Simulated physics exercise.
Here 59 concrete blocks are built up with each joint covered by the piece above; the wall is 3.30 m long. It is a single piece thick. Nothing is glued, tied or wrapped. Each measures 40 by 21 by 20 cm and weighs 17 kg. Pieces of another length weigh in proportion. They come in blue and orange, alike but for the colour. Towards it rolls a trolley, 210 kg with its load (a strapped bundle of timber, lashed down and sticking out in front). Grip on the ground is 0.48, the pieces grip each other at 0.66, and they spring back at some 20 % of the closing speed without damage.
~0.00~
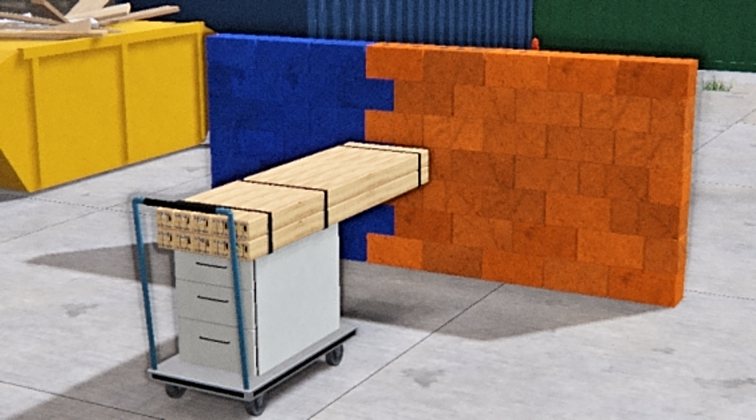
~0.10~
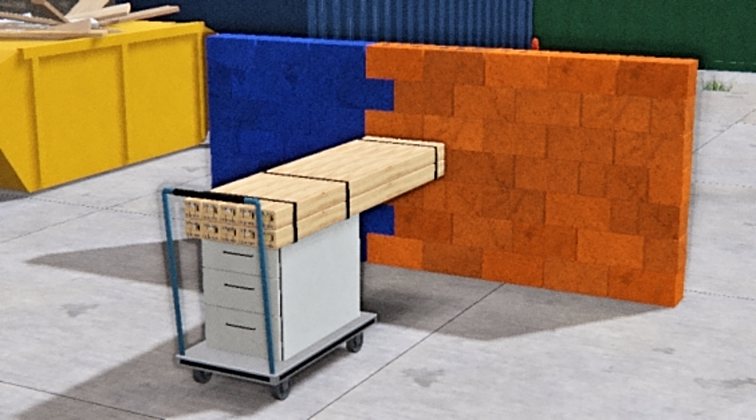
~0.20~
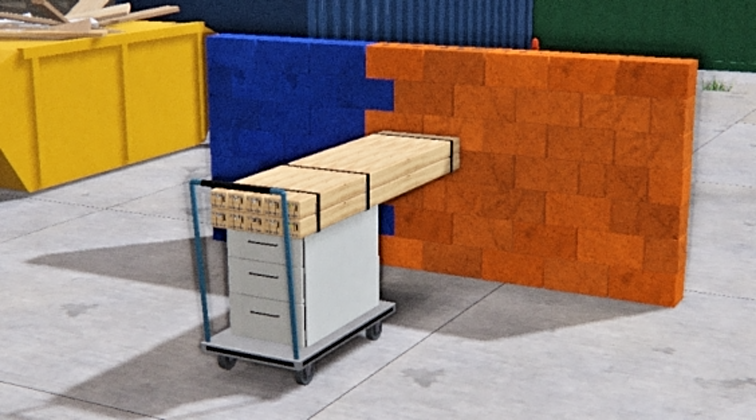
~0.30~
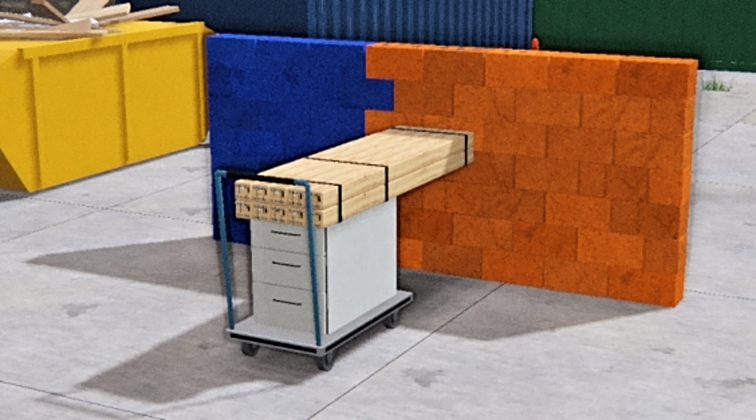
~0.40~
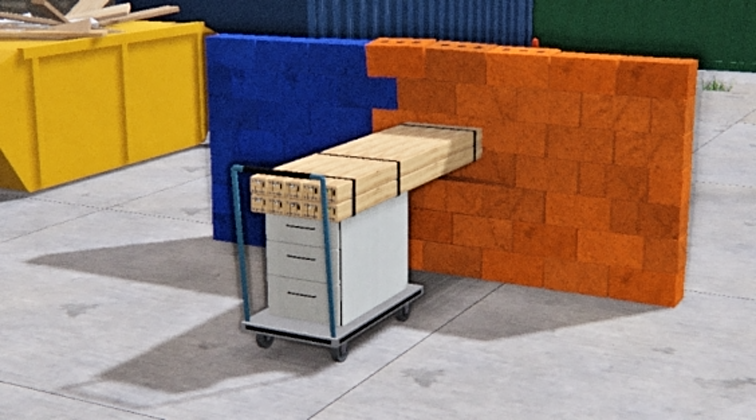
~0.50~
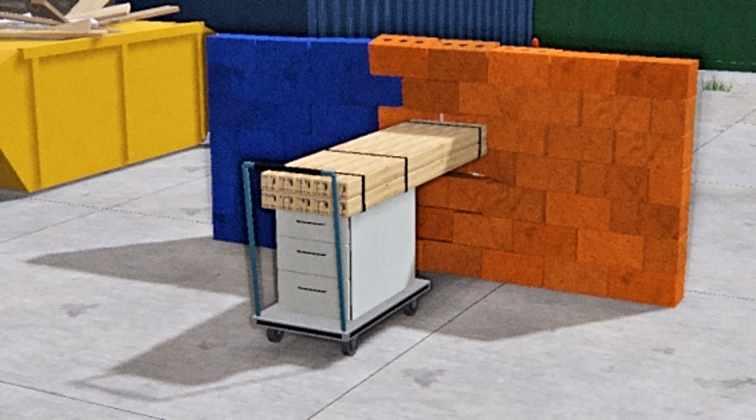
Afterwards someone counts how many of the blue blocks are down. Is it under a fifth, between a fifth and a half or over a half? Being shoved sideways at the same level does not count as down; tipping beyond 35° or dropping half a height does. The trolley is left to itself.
The part is fewer than one in five.
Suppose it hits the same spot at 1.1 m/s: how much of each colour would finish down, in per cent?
In that case orange 0, blue 0 per cent.
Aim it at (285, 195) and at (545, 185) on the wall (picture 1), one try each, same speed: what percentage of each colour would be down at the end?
Orange 0 then 70, blue 0 then 0 per cent.
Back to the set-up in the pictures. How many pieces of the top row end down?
5 of them.
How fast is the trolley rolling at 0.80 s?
About 0.5 m/s.
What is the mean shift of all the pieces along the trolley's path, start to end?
Roughly 25 cm.
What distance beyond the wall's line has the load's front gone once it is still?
Some 90 cm beyond.
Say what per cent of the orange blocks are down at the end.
By colour: Orange 40 per cent.
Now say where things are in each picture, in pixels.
In the first frame (places mark the middle of the side facing us), load (424, 162) 67 cm short of the wall; top blue block (230, 53); top orange block (453, 67); nothing disturbed.
In the second frame, load (440, 155) 45 cm short of the wall; top blue block (230, 53).
In the third frame, load (456, 148) 24 cm short of the wall; top blue block (230, 53).
In the fourth frame, load (470, 143) 32 mm short of the wall; top blue block (230, 53).
In the fifth frame, load (479, 139) 11 cm into the wall's line; top blue block (230, 53); top orange block (455, 66) leaning 6°; steepest lean 7°, the block at (395, 62); 11 disturbed, none down.
In the sixth frame, load (484, 135) 21 cm into the wall's line; top blue block (230, 53); top orange block (457, 66) leaning 10°; 18 disturbed, none down.
After 0.80 s, load 39 cm past the wall's line, still rolling; none of the 24 blue blocks down (2 of 59 in all colours); top blue block unmoved; top orange block leaning 13°.
After 1.14 s, load 53 cm past the wall's line, still rolling; 2 of the 24 blue blocks down (15 of 59 in all colours); top blue block unmoved; top orange block leaning 43°, 37 cm lower.
After 1.66 s, load 71 cm past the wall's line, still rolling; 2 of the 24 blue blocks down (15 of 59 in all colours); top blue block unmoved; top orange block on its side.
At rest (3.1 s), load 90 cm past the wall's line, stopped; 2 of the 24 blue blocks down (15 of 59 in all colours); top blue block unmoved; top orange block on its side. That is 8 per cent. As the last picture would show them, middles, top blue block near (239, 51), top orange block near (594, 204).
